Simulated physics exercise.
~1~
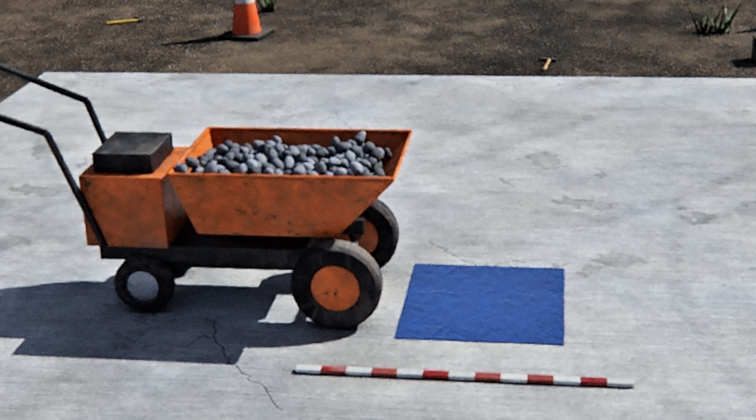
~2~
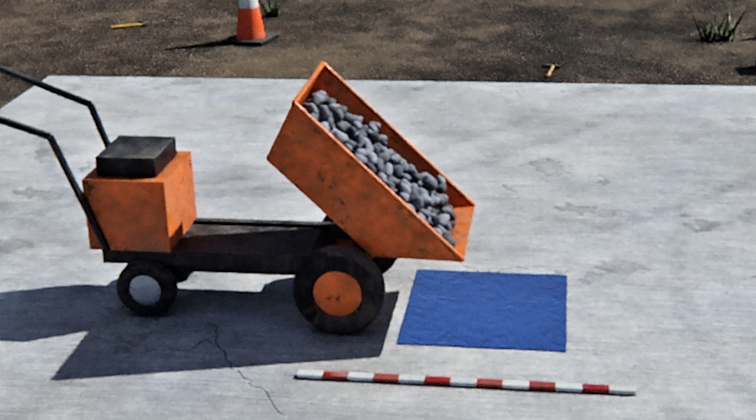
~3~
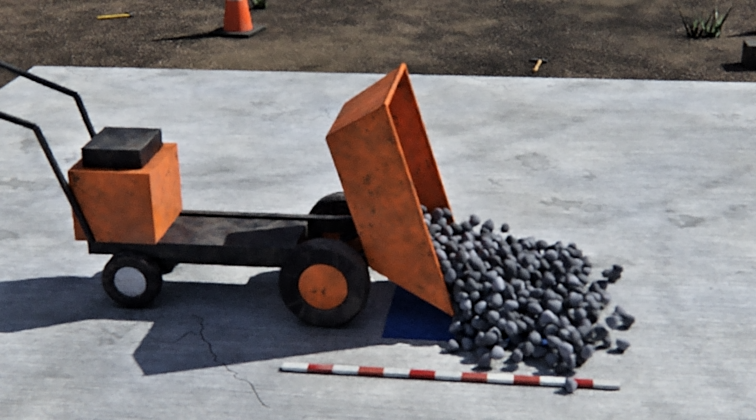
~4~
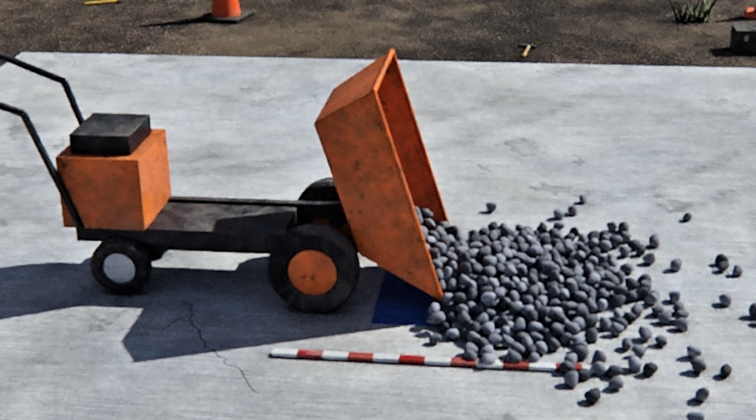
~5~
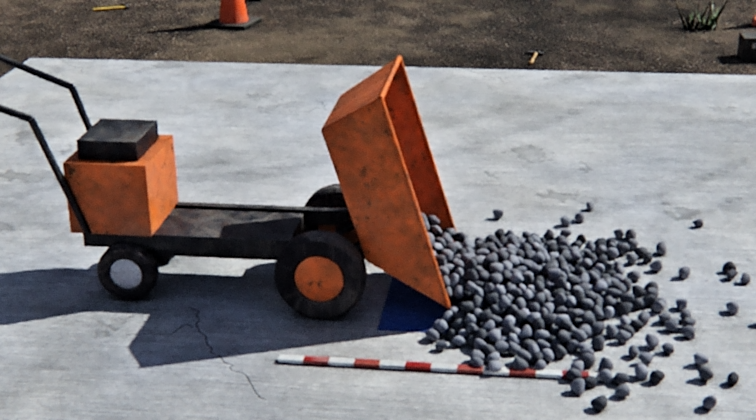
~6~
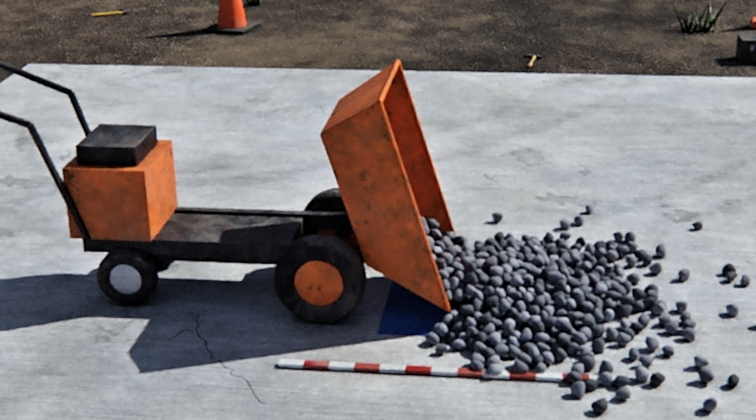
Orange barrow tray tipping steeply, spilling grey cobbles over a blue sheet and concrete, then staying raised beside the spread heap.
